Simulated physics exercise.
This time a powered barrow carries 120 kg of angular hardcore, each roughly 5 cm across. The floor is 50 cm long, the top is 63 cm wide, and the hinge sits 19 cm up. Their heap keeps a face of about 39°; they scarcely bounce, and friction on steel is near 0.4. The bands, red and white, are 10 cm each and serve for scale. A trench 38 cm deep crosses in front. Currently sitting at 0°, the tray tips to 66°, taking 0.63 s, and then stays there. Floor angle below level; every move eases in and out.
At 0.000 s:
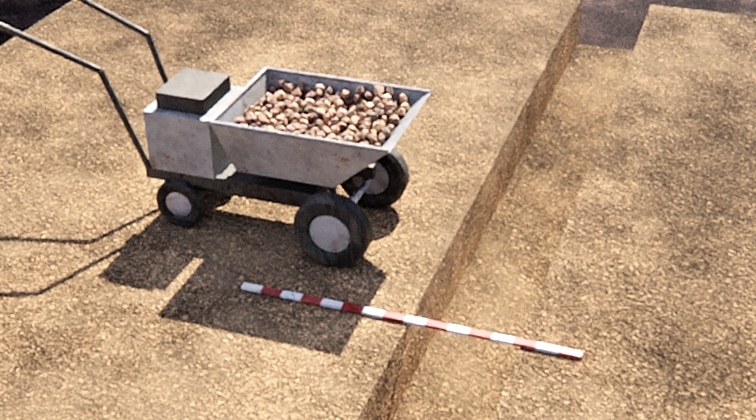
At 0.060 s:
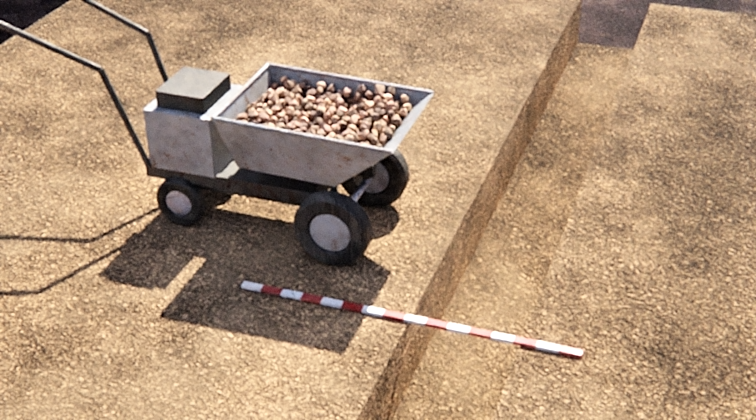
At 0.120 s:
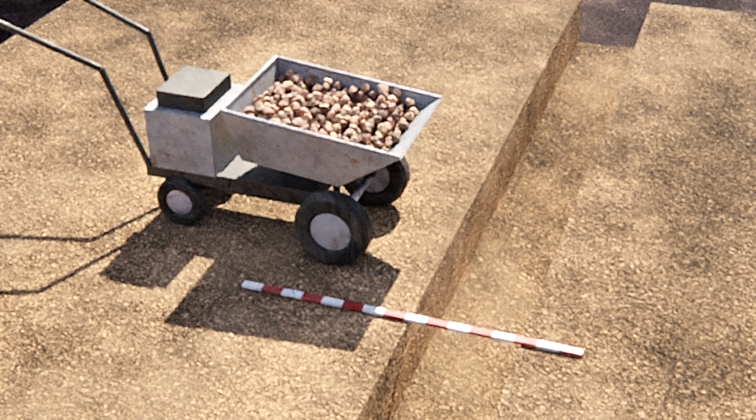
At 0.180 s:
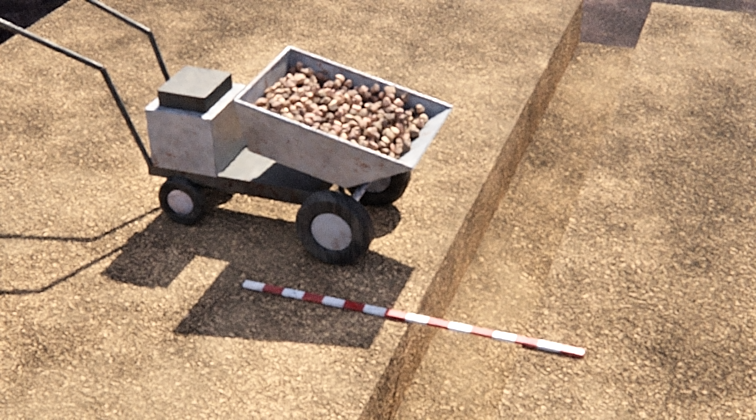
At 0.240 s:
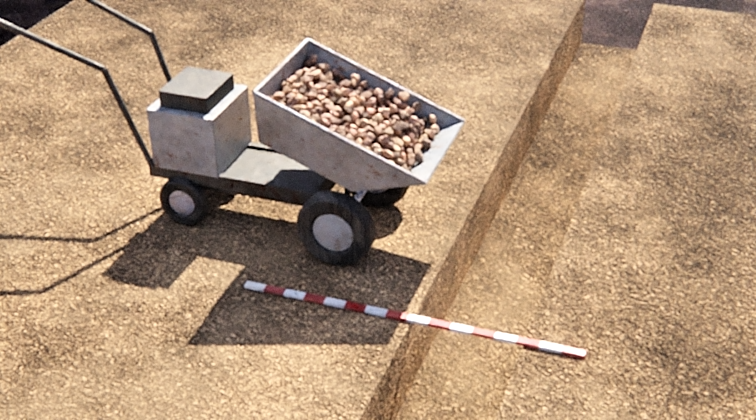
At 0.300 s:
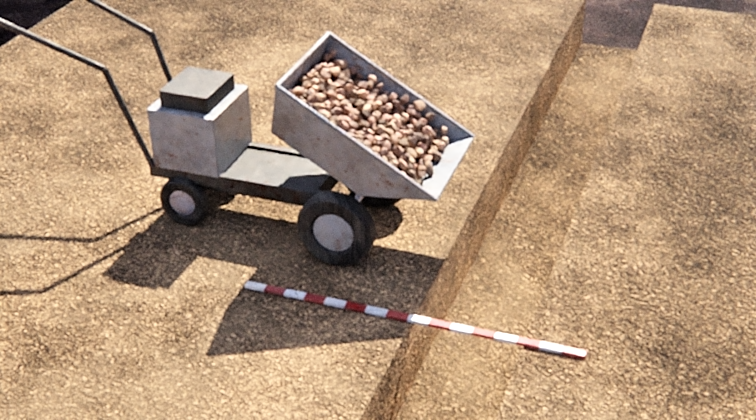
In the video, a grey powered barrow loaded with brownish stones stands beside a trench and a red-and-white banded rod, and its tray tilts steadily forward to the right, its rear rising away from the chassis as the stones shift.
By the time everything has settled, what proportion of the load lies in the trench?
About 100 percent of the load.
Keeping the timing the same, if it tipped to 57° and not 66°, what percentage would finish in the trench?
Trench share: Approx. 65%.
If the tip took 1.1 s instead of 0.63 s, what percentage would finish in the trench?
It'd be some 100 per cent.
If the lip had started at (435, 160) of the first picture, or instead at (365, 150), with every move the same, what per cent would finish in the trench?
I'd say some 70 per cent and some 100 per cent.
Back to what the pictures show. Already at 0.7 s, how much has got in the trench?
About 20 per cent by then.
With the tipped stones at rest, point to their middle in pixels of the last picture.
Near (509, 313).
After 0.5 s the floor is at 55°; 100 % in the tray; the foremost stones are at (454, 201).
After 0.7 s the floor is at 66°; 80 % in the tray, 20 % in the trench; the foremost stones are at (521, 305).
After 1.1 s the floor is at 66°; 26 % in the tray, 74 % in the trench; the foremost stones are at (551, 300).
After 3.0 s the floor is at 66°; 0 % in the tray, 100 % in the trench; the foremost stones are at (560, 305).
